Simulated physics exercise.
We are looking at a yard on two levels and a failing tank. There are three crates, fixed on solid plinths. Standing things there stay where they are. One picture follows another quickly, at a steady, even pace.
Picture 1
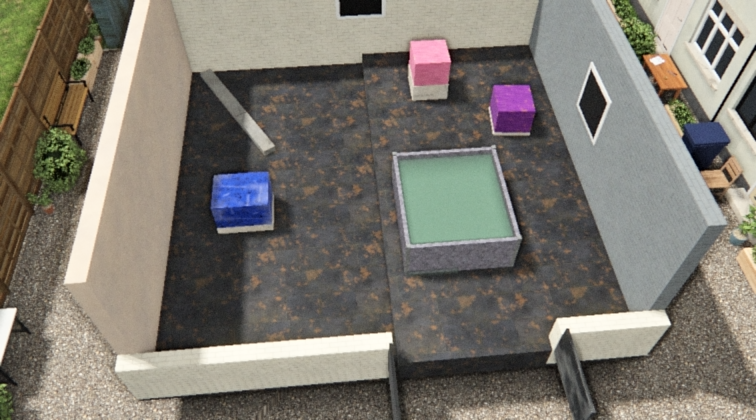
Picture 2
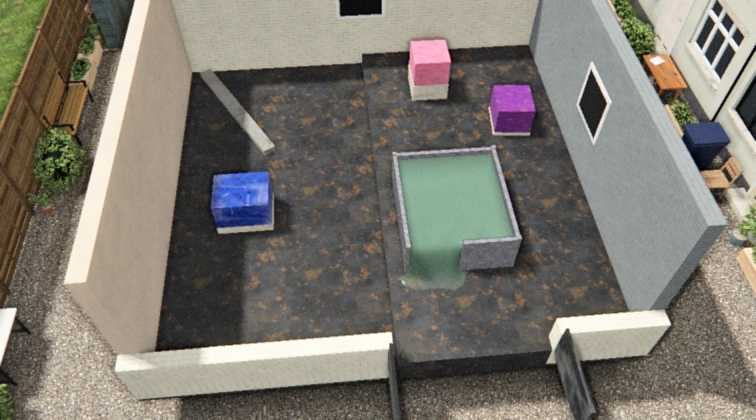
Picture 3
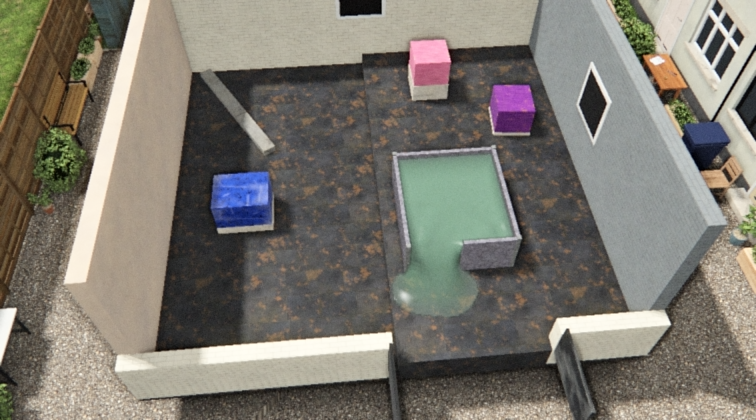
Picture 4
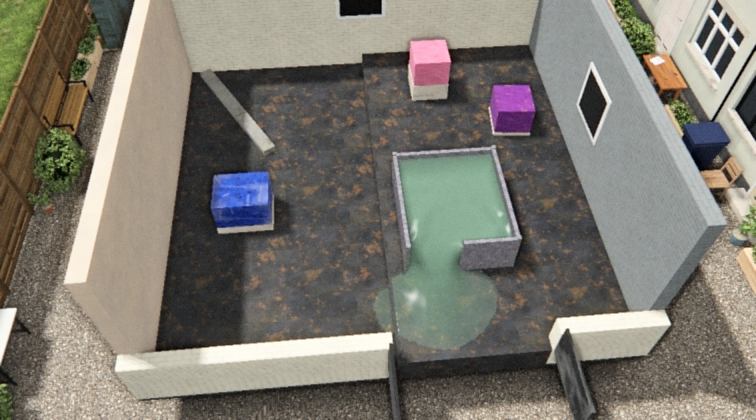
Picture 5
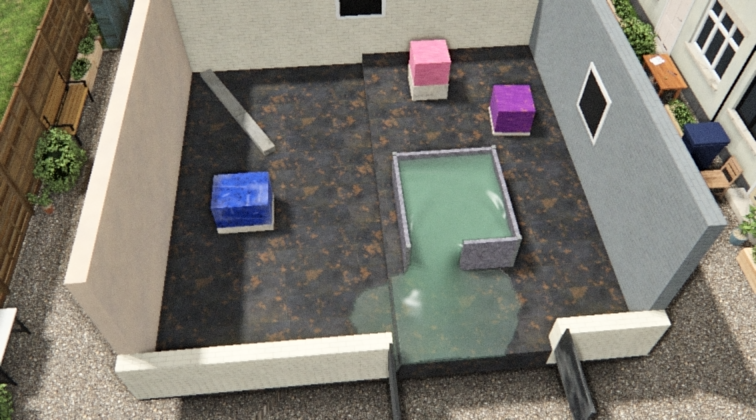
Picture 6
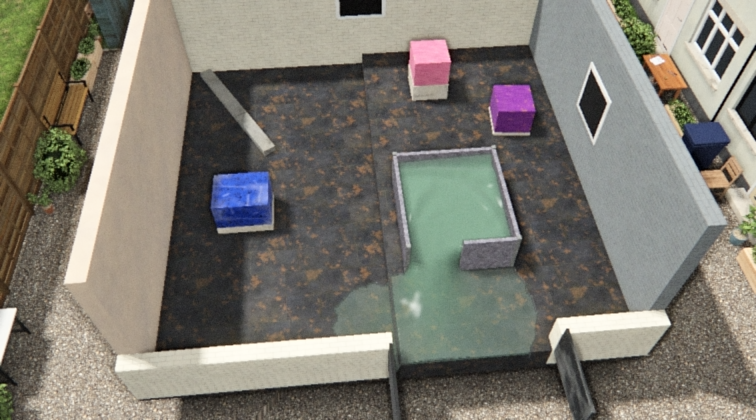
Greenish water poured from a gap in the front of a square tank and spread across the dark floor toward the low front wall and to the left, while three colored crates stayed still.
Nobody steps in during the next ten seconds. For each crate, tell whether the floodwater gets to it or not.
Crate by crate: Purple crate - not reached; blue crate - not reached; pink crate - not reached.
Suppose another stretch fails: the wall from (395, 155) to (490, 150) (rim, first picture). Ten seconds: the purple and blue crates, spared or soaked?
Observed: Purple is doused; blue stays clear.
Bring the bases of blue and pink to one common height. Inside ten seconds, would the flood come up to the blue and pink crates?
Well, blue crate stays untouched and pink crate stays untouched then.
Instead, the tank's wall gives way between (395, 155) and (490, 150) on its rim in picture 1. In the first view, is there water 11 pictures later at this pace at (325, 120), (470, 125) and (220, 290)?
Sodden, then sodden, then spared.
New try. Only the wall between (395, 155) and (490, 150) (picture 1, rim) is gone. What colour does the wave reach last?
The blue crate.
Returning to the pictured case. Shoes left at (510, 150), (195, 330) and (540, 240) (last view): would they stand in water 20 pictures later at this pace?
Status per point, in sequence: Unwetted, then waterlogged, then unwetted.
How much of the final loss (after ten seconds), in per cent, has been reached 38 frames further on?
I'd estimate some 85 per cent.
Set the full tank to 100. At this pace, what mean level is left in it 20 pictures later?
Estimate: Close to 40 %.
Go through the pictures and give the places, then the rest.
The first frame shows the water tank at (453, 197) is whole and still.
In the second frame, water pours out at (435, 260) and has run to (406, 284).
In the third frame, the front is at (460, 310), out from the gap at (434, 262).
In the fourth frame, the front is at a hidden place, out from the gap at (434, 262).
In the fifth frame, the front is at a hidden place, out from the gap at (434, 262).
In the sixth frame, the front is at a hidden place, out from the gap at (434, 262).
A moment on, water covers 10 % of the floor; the purple crate not reached, the blue crate not reached, the pink crate not reached.
Next, water covers 15 % of the floor; the purple crate not reached, the blue crate not reached, the pink crate not reached.
Then, water covers 15 % of the floor; the purple crate not reached, the blue crate not reached, the pink crate not reached.
Later, water covers 25 % of the floor; the purple crate not reached, the blue crate water round its plinth, the pink crate not reached.
In the end, water covers 35 % of the floor; the purple crate stayed above the water, the blue crate stayed above the water, the pink crate stayed above the water.
